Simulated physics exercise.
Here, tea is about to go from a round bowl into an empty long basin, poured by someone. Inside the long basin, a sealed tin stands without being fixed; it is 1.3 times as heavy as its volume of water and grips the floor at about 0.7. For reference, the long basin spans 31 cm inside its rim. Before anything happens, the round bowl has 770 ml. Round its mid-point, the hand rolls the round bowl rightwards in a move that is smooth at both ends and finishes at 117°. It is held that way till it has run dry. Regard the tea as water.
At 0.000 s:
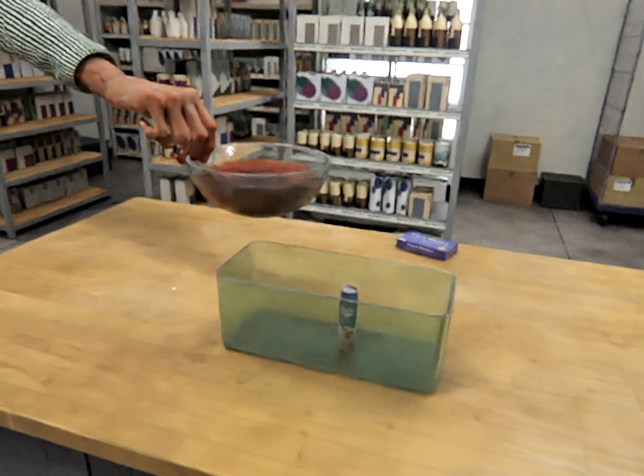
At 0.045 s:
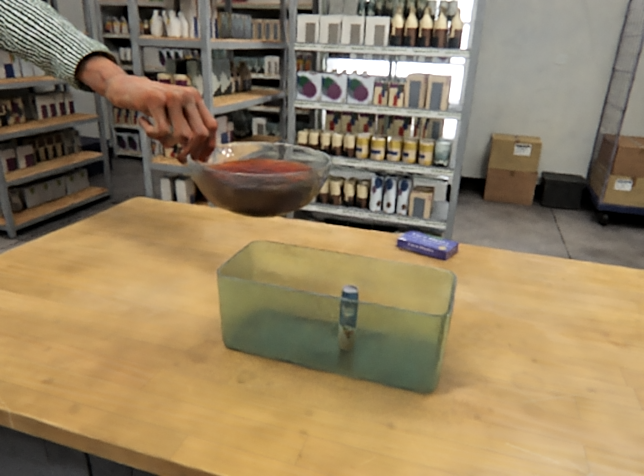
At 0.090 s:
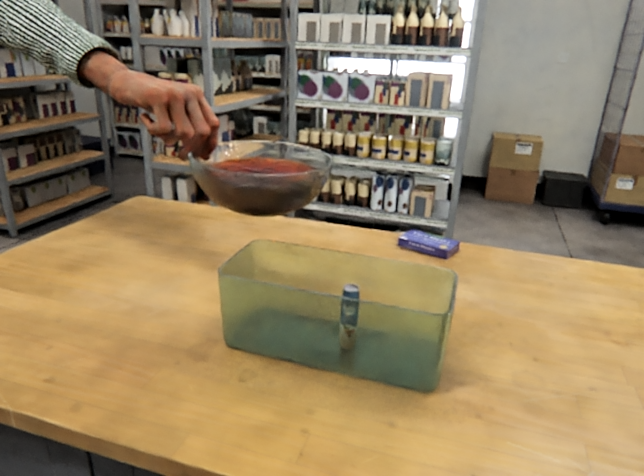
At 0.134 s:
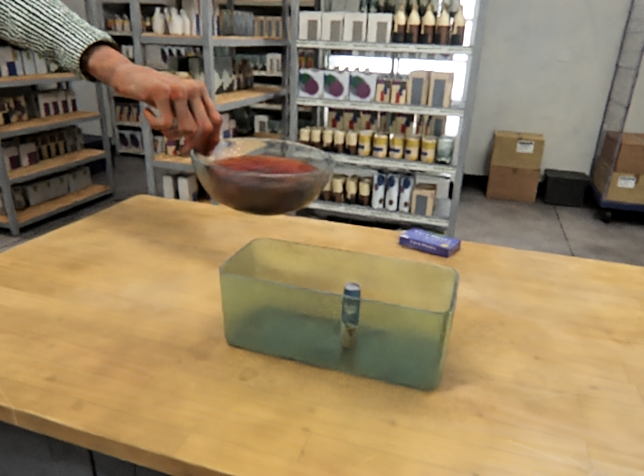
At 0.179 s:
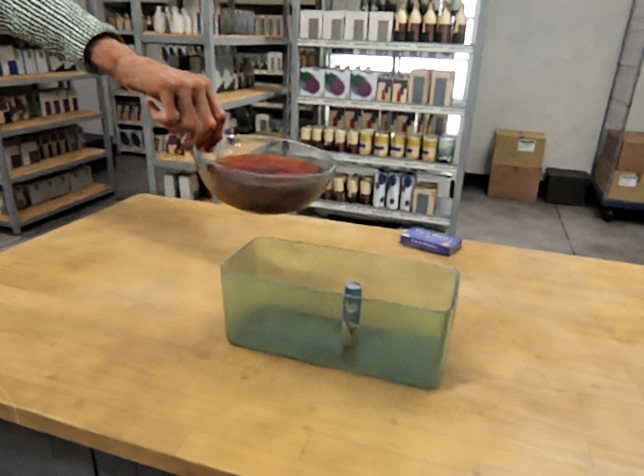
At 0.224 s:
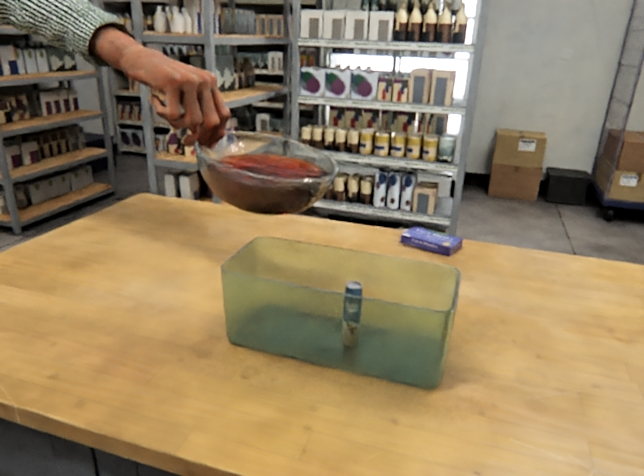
In a storeroom lined with stocked shelves, a hand holds a round glass bowl of reddish-brown tea above a long, greenish basin with a small tin inside, on a wooden table. The bowl stays nearly level at first, then the hand tilts it slightly to the right, while the basin stays put.
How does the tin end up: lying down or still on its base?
It survives.
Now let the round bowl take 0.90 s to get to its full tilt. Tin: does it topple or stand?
Outcome - the tin comes down.
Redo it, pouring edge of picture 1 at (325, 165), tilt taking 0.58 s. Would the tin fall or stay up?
It tumbles.
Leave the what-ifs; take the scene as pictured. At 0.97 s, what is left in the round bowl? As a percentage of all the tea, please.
About 0 per cent.
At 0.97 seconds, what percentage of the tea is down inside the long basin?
98 per cent, give or take a little.
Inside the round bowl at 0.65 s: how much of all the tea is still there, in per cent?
Around 32 in a hundred.
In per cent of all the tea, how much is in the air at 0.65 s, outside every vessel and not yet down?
About 36 per cent.
After 0.65 s the tilt is 70° and 31 per cent is still to pour; the tin stands where it began.
After 0.97 s the tilt is 110° and 0 per cent is still to pour; the tin stands where it began.
After 1.30 s the tilt is 117° and 0 per cent is still to pour; the tin stands where it began.
After 1.66 s the tilt is 117° and 0 per cent is still to pour; the tin stands where it began.
In the end the tin stands where it began.
